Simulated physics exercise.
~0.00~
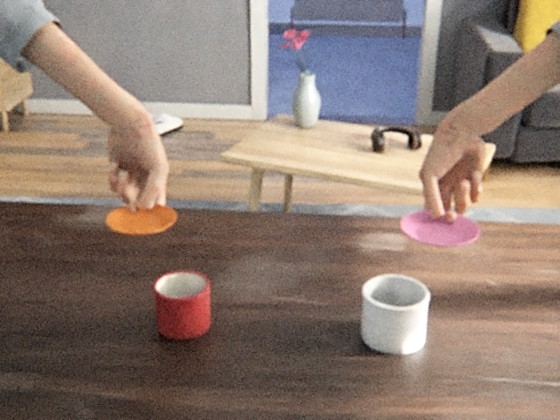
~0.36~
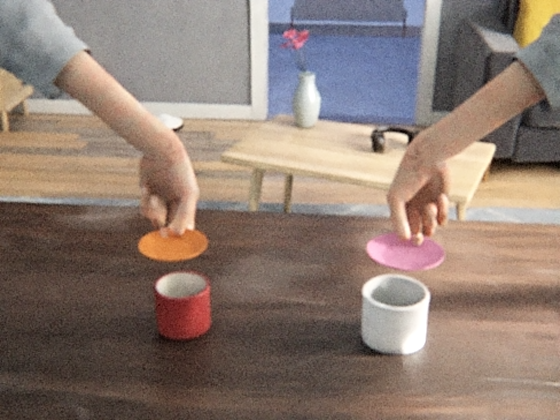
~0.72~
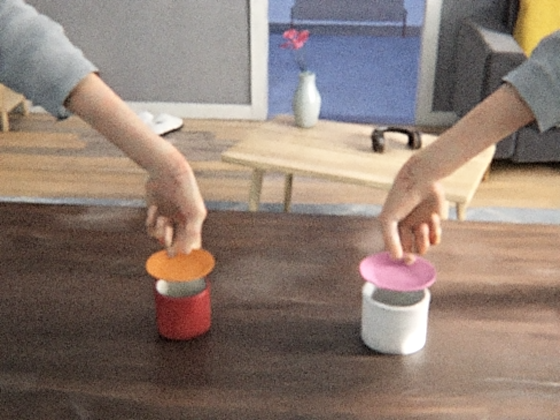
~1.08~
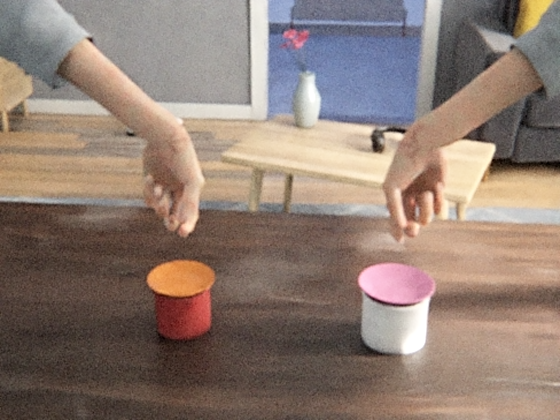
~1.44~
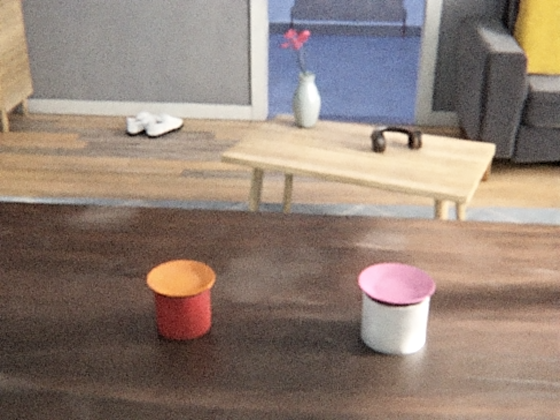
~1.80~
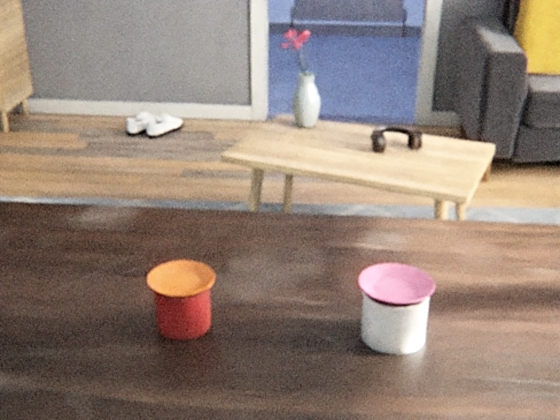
Two hands lowering an orange saucer onto a red pot and a pink saucer onto a white beaker, then withdrawing, leaving both covered.
